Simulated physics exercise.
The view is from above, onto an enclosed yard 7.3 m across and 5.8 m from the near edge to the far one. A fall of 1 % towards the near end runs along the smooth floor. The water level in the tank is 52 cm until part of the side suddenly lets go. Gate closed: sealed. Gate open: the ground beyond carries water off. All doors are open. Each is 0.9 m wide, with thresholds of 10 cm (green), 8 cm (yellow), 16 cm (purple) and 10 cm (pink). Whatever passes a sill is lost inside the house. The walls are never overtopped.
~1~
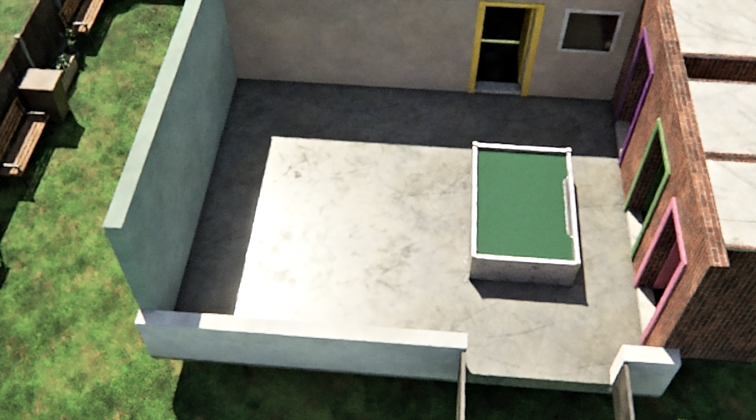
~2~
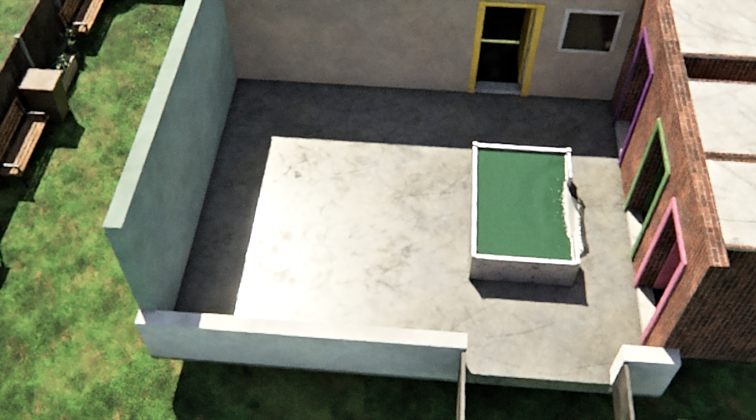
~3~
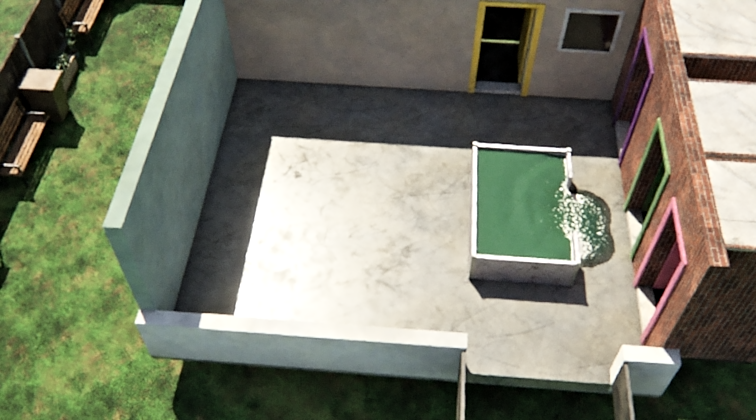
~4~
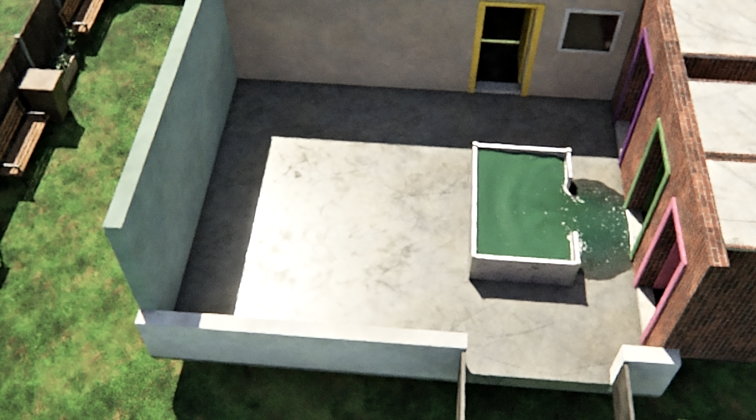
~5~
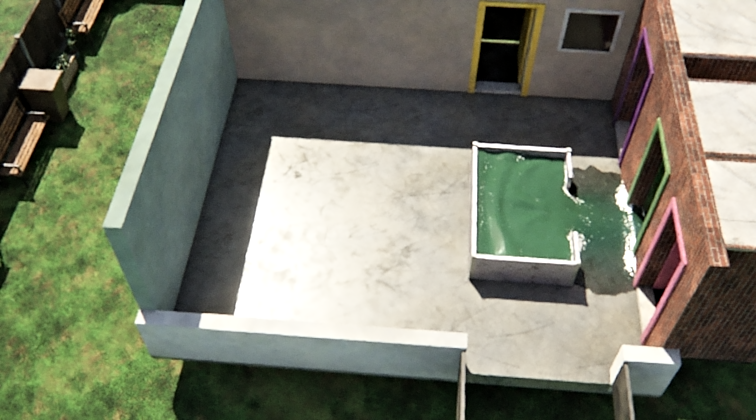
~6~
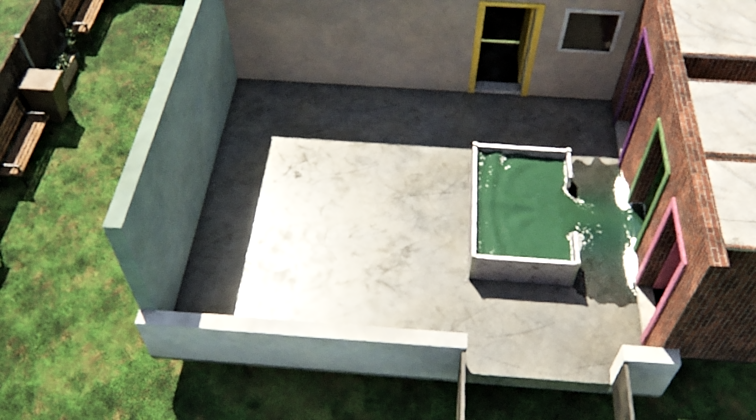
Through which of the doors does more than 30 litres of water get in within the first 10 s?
The green door lets in more than 30 litres; the yellow door does not let in more than 30 litres; the purple door does not let in more than 30 litres; the pink door does not let in more than 30 litres.
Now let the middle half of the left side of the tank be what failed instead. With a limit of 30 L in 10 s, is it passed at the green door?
Relative to that limit, green ends up on the low side.
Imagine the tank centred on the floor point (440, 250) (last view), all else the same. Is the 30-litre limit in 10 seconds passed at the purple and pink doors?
Measured against the limit, the purple door stays within it and the pink door goes beyond it.
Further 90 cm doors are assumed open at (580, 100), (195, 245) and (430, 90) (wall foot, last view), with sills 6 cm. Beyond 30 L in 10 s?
Well, the first is on the high side, the second is on the low side, and the third is on the low side.
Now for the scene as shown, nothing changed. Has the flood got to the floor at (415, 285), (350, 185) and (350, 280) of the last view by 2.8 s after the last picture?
Well, the first is untouched by it, the next untouched by it, the last untouched by it.
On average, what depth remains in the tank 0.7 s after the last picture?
Some 35 cm.
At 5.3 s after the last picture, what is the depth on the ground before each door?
In centimetres, the green door has 14, the yellow door 4, the purple door 4 and the pink door 5.
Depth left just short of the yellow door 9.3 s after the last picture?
Average: ~ 2.5 cm.
Then, 0.7 s after the last picture water covers 10 % of the floor and is deepest (35 cm) near (621, 210); green door 35 cm at the sill, 165 L in, yellow door not reached, purple door 6 cm at the sill, 0 L in, pink door 9 cm at the sill, 0 L in.
Then, 1.5 s after the last picture water covers 15 % of the floor and is deepest (28 cm) near (624, 235); green door 29 cm at the sill, 305 L in, yellow door not reached, purple door 6 cm at the sill, 0 L in, pink door 8 cm at the sill, 0 L in.
Then, 2.8 s after the last picture water covers 25 % of the floor and is deepest (22 cm) near (624, 235); green door 22 cm at the sill, 413 L in, yellow door 5 cm at the sill, 0 L in, purple door 5 cm at the sill, 0 L in, pink door 7 cm at the sill, 1 L in.
Then, 5.3 s after the last picture water covers 45 % of the floor and is deepest (14 cm) near (624, 235); green door 14 cm at the sill, 491 L in, yellow door 4 cm at the sill, 0 L in, purple door 4 cm at the sill, 0 L in, pink door 5 cm at the sill, 1 L in.
Then, 9.3 s after the last picture water covers 70 % of the floor and is deepest (8 cm) near (629, 371); green door 7 cm at the sill, 503 L in, yellow door 3 cm at the sill, 0 L in, purple door 5 cm at the sill, 0 L in, pink door 4 cm at the sill, 1 L in.
